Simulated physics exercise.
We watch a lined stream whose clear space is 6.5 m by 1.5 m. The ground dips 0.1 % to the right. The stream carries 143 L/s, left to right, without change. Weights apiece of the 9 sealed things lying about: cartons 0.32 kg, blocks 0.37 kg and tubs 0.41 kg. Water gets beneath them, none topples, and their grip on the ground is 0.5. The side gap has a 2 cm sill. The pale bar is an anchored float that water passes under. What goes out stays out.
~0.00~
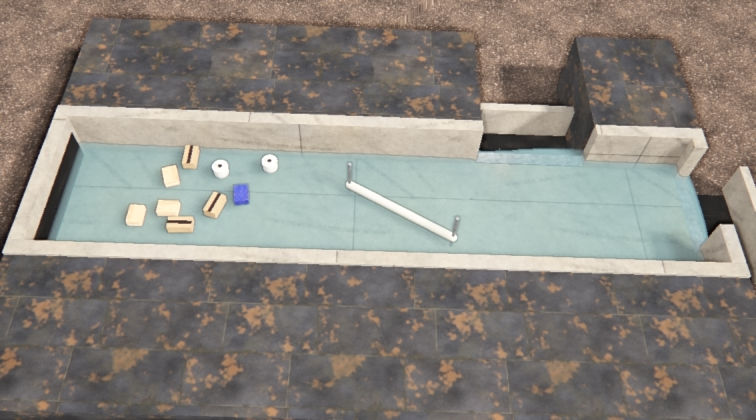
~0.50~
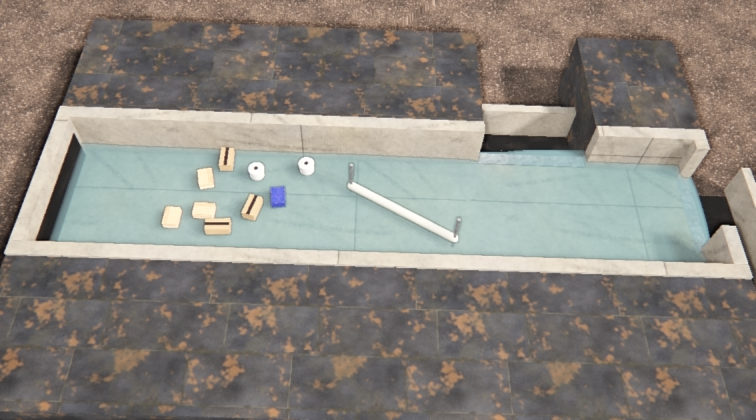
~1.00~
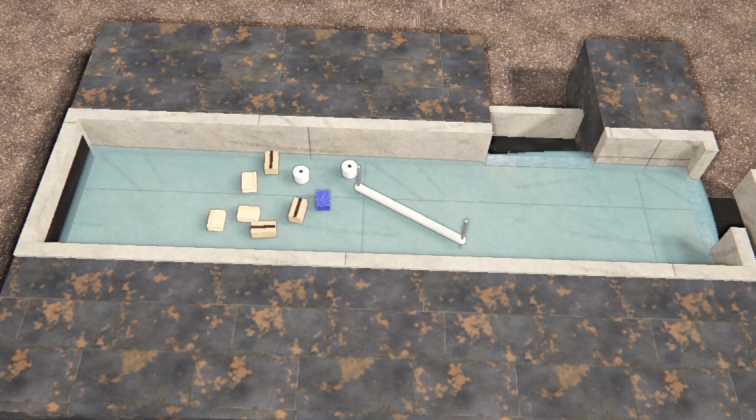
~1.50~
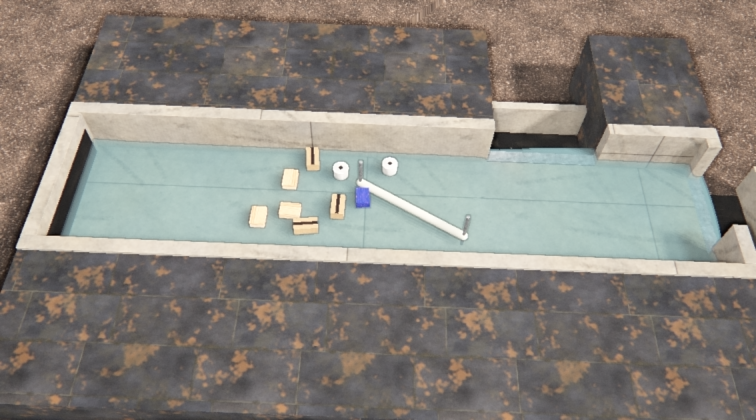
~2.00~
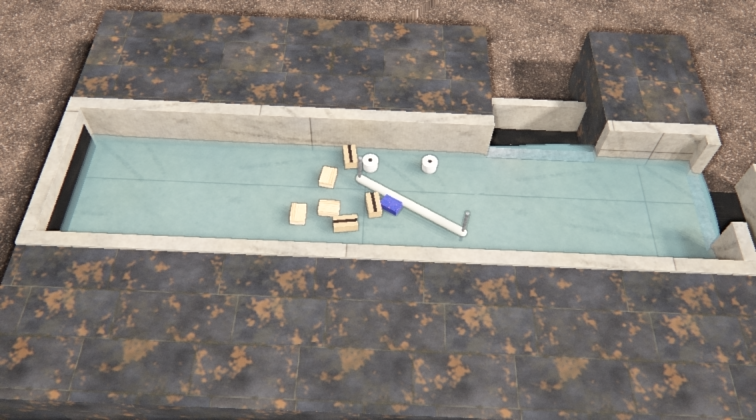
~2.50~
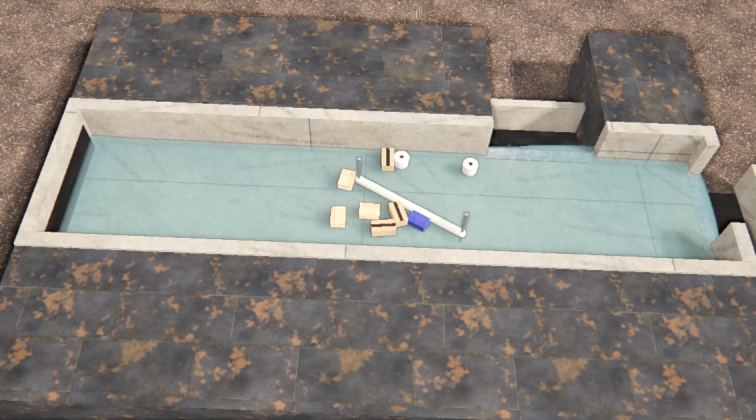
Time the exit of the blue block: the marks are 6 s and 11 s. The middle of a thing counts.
Expect it between the two times.
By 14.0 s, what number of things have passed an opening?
9 of them.
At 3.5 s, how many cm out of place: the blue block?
Roughly 250 cm by then.
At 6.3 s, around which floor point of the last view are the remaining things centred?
Near (561, 266).
After 3.5 s the blue block is near (476, 247), 2.4 m from its start, afloat; 0 of 9 are out; 9 afloat.
After 6.3 s the blue block is near (626, 263), 3.8 m from its start, afloat; 3 of 9 are out; 6 afloat.
After 10.0 s the blue block has gone out (at 9.1 s); 5 of 9 are out; 4 afloat.
After 14.0 s the blue block has gone out (at 9.1 s); 9 of 9 are out; 0 afloat.
